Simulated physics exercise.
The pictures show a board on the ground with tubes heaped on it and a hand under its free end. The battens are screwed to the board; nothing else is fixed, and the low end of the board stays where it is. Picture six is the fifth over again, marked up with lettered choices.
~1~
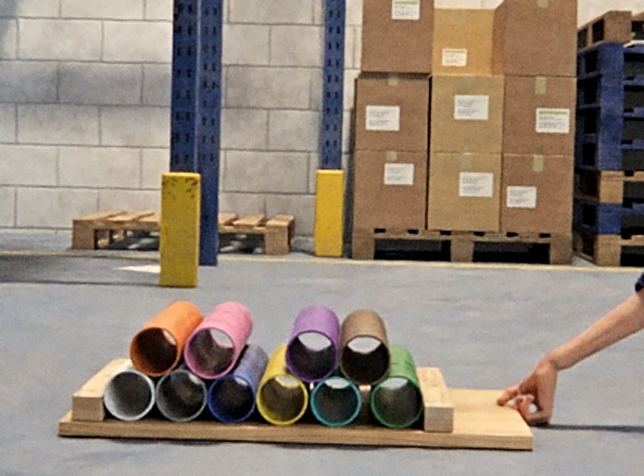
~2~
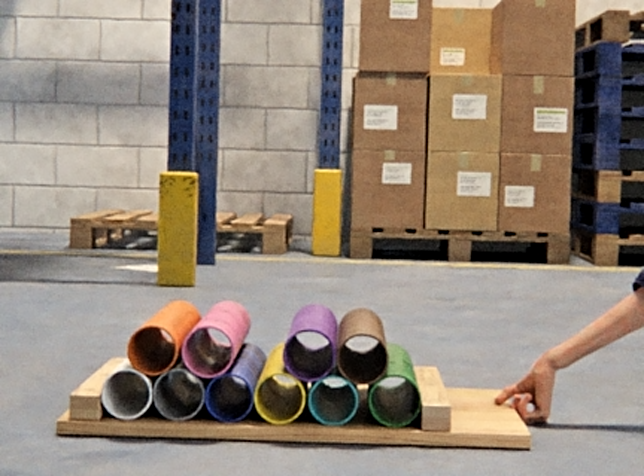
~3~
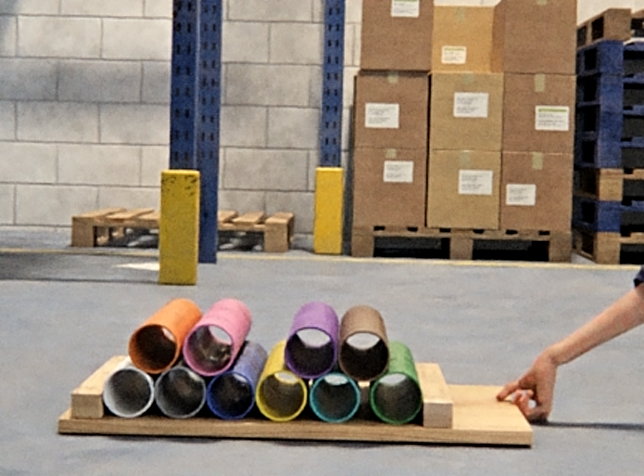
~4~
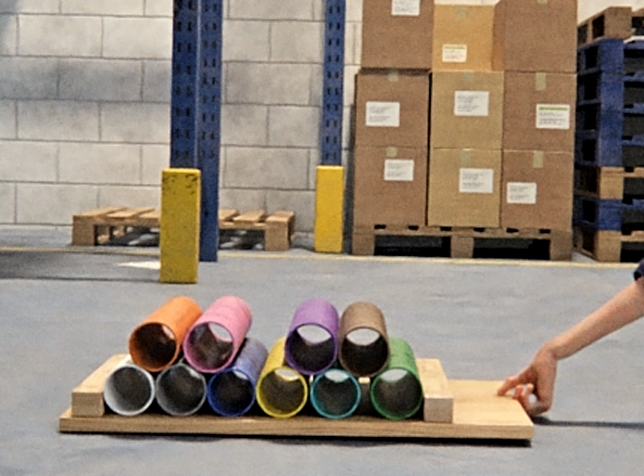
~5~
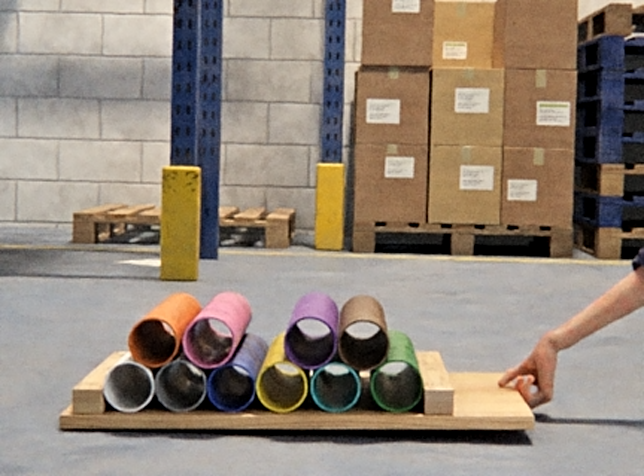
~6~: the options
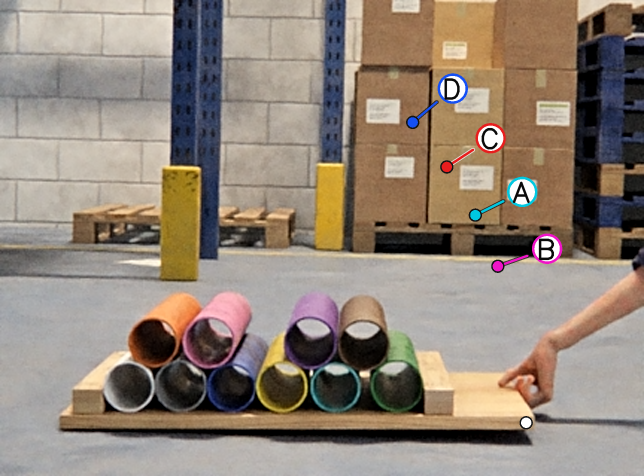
The clip shows colourful tubes stacked in two layers between wooden battens on a board on a warehouse floor. A hand at the board's right end shifts slightly upward, while the board and tubes show almost no movement.
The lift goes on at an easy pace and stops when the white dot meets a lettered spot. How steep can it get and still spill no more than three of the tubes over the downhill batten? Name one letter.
Lift it to B and no more.
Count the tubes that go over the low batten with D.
With D, four.
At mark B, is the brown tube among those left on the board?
The brown tube: Yes.
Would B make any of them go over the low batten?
No, at B.
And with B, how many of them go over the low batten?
It comes to none.
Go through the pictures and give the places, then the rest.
In the first frame, blue tube (232, 399); yellow tube (282, 399); turquoise tube (336, 402).
In the second frame, turquoise tube (333, 400); green tube (395, 400).
In the third frame, board (300, 396); turquoise tube (334, 397); green tube (397, 397); white tube (128, 392).
In the fourth frame, board (300, 393); white tube (129, 390); grey tube (181, 390).
In the fifth frame, board (301, 387); white tube (129, 386); grey tube (181, 386).
On the marked copy, A at (476, 215); B at (498, 266); C at (447, 167); D at (413, 123); the white dot at (526, 423).
Taking B. A third of the way, board at 15°.
Two thirds of the way, board at 21°.
When it is over, board at 21°, none over the low batten.
As for the rest, A four over the low batten (purple, orange, brown, pink); C four over the low batten (purple, orange, brown, pink); D four over the low batten (purple, orange, brown, pink).
